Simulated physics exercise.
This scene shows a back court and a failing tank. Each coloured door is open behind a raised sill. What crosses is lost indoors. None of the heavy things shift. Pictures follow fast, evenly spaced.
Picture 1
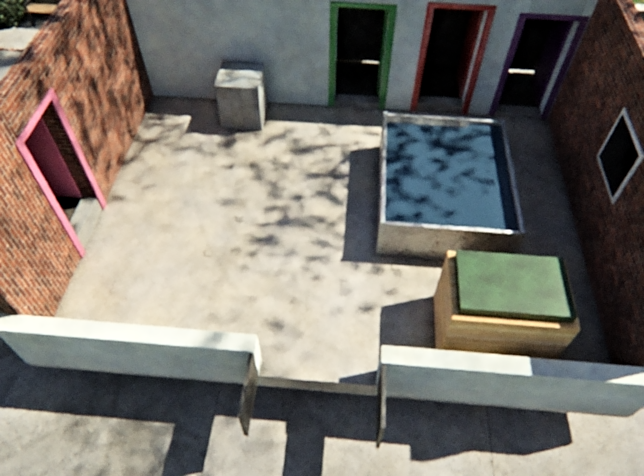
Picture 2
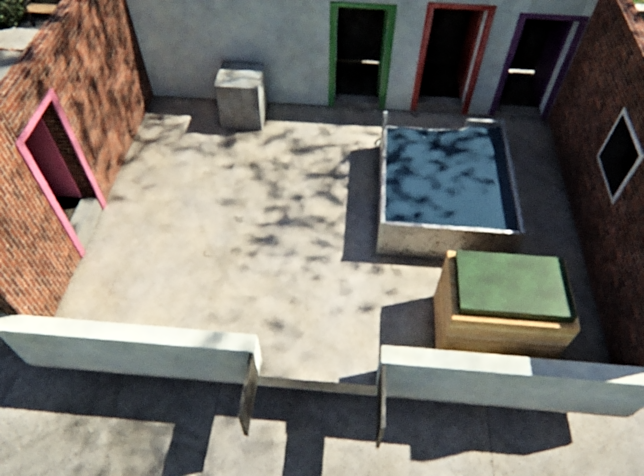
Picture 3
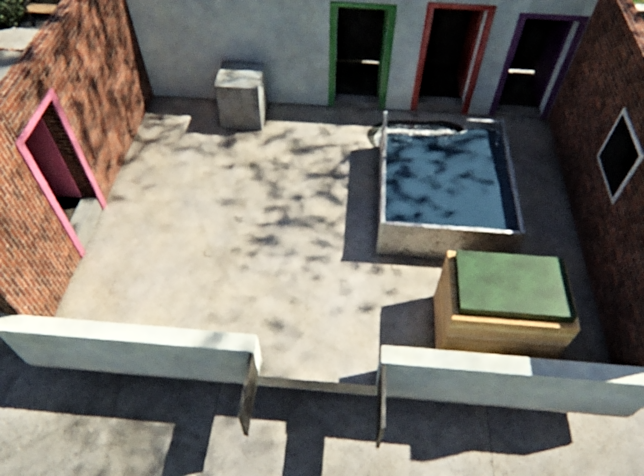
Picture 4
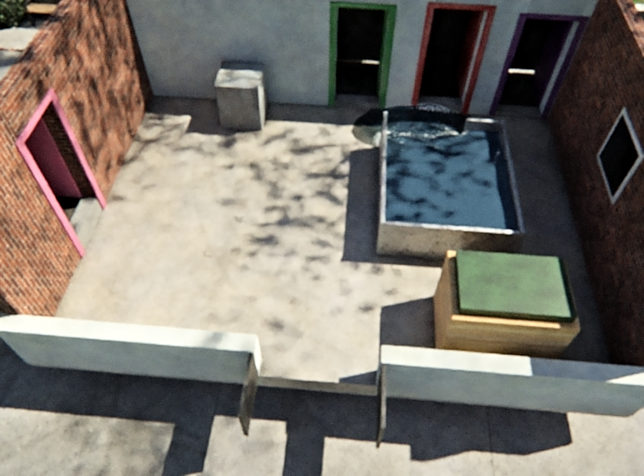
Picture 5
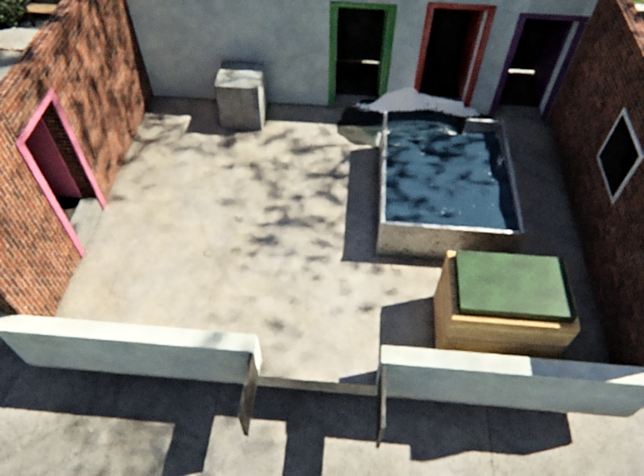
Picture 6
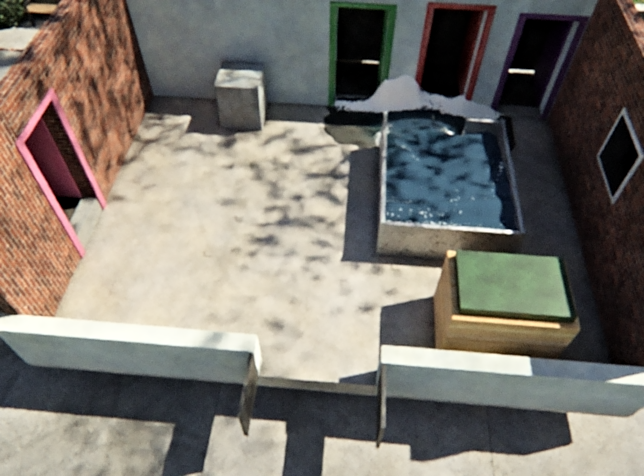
Water welled up at the back edge of the raised tank in the sunlit courtyard, then poured out behind it and spread along the ground toward the green and red doors.
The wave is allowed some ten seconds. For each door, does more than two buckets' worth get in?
Door by door: The purple door, yes; the green door, yes; the red door, yes; the pink door, no.
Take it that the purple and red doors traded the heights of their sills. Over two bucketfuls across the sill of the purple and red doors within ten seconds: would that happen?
Lab note: Purple door doesn't reach it; red door crosses the line.
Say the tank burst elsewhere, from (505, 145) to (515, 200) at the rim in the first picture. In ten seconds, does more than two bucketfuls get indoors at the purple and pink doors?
Put simply, the purple door overflows; the pink door falls below the limit.
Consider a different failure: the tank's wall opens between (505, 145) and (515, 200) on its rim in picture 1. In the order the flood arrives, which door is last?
My answer is the door marked pink.
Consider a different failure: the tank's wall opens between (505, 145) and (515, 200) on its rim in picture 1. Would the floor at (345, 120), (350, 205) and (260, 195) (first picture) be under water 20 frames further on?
The first spot is soaked, the second spared and the third spared.
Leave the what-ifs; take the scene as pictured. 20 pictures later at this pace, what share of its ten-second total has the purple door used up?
Roughly 20 percent.
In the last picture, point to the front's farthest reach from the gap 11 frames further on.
About at (162, 98).
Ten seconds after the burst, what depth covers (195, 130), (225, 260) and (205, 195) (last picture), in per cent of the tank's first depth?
First spot roughly 2 %, second 12 %, third 2 %.
A moment on, water covers 15 % of the floor; the purple door wet at the sill, nothing in, the green door over two buckets in, the red door far over two buckets in, the pink door not reached.
Next, water covers 25 % of the floor; the purple door under two buckets in, the green door far over two buckets in, the red door far over two buckets in, the pink door not reached.
Then, water covers 55 % of the floor; the purple door under two buckets in, the green door far over two buckets in, the red door far over two buckets in, the pink door wet at the sill, nothing in.
Later, water covers 85 % of the floor; the purple door over two buckets in, the green door far over two buckets in, the red door far over two buckets in, the pink door wet at the sill, nothing in.
In the end, water covers 95 % of the floor; the purple door far over two buckets in, the green door far over two buckets in, the red door far over two buckets in, the pink door wet at the sill, nothing in.
